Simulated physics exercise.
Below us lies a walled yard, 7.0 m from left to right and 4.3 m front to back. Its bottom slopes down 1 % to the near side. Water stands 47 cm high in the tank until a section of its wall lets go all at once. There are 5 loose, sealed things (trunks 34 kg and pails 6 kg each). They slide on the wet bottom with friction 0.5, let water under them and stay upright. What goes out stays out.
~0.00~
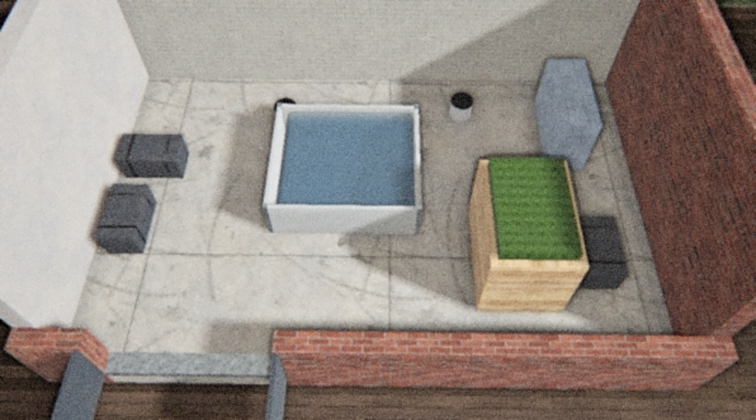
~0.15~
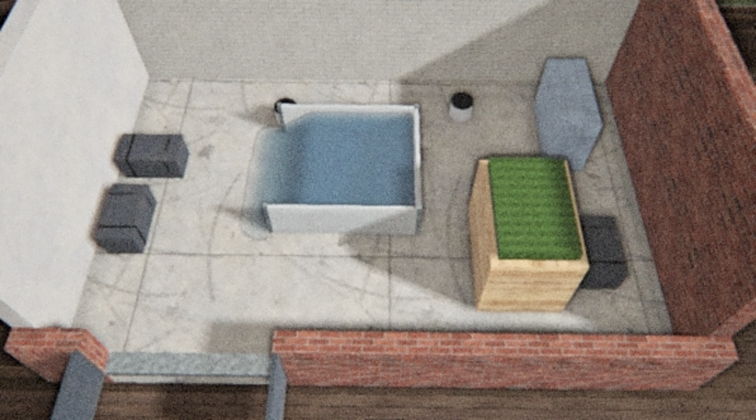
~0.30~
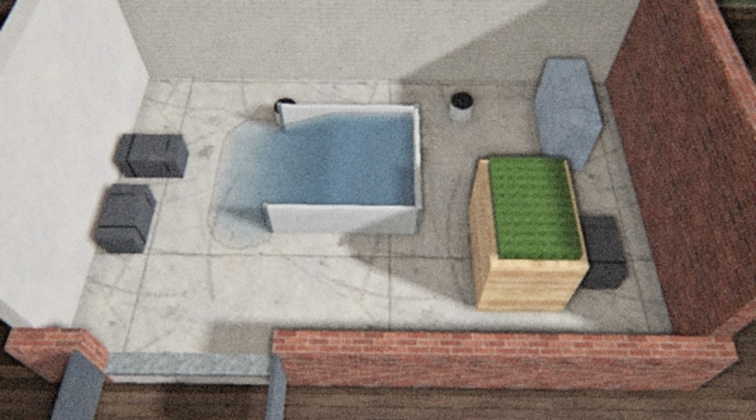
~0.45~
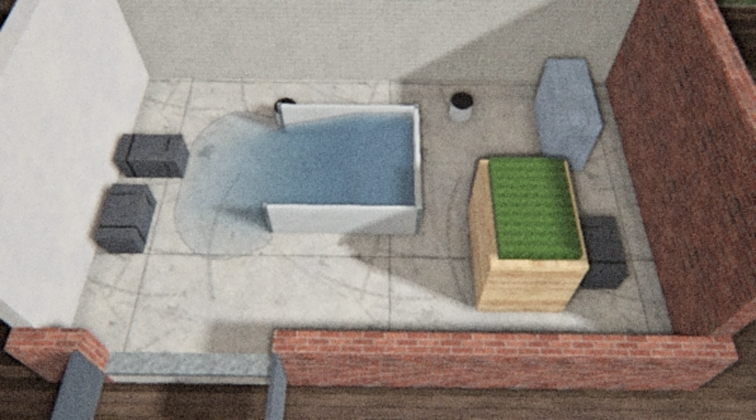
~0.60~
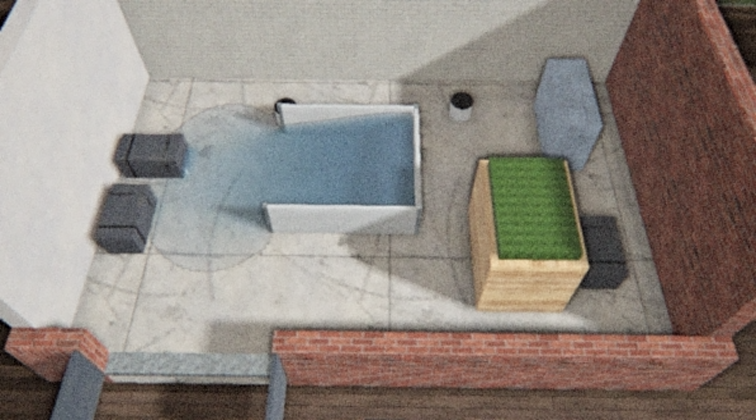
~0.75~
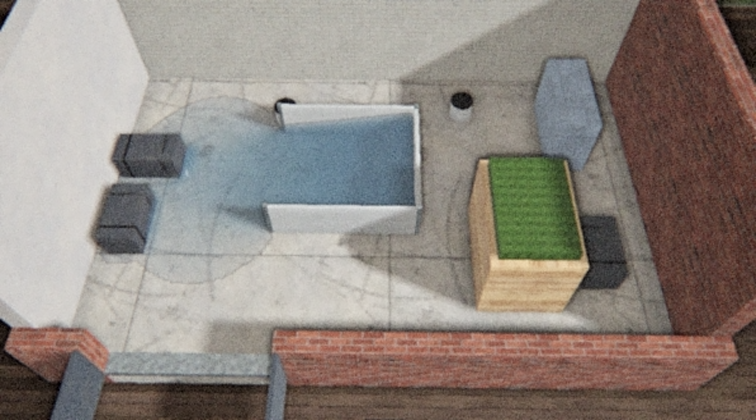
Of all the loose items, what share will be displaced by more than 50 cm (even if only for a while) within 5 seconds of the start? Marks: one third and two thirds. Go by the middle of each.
That comes to from one to two thirds.
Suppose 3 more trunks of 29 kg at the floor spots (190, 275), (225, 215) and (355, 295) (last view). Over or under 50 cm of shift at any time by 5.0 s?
In turn: Past it, more, short of it.
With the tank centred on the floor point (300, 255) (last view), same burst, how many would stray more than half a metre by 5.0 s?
Then 3.
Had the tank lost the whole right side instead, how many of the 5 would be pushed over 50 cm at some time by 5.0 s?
In that case 1 of them.
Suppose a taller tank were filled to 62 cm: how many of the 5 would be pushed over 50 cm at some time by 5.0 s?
Then 4.
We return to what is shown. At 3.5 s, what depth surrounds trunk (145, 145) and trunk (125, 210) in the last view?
About 15 and 8 cm.
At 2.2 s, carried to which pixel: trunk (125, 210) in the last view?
Around (100, 255).
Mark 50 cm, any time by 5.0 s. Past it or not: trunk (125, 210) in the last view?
It is more.
After 1.1 s 0 of 5 are over 50 cm from their spots; 0 afloat.
After 2.2 s 1 of 5 are over 50 cm from their spots; 2 afloat.
After 3.5 s 1 of 5 are over 50 cm from their spots; 1 afloat.
After 5.0 s 2 of 5 are over 50 cm from their spots, and 2 have been at some point; 0 afloat.
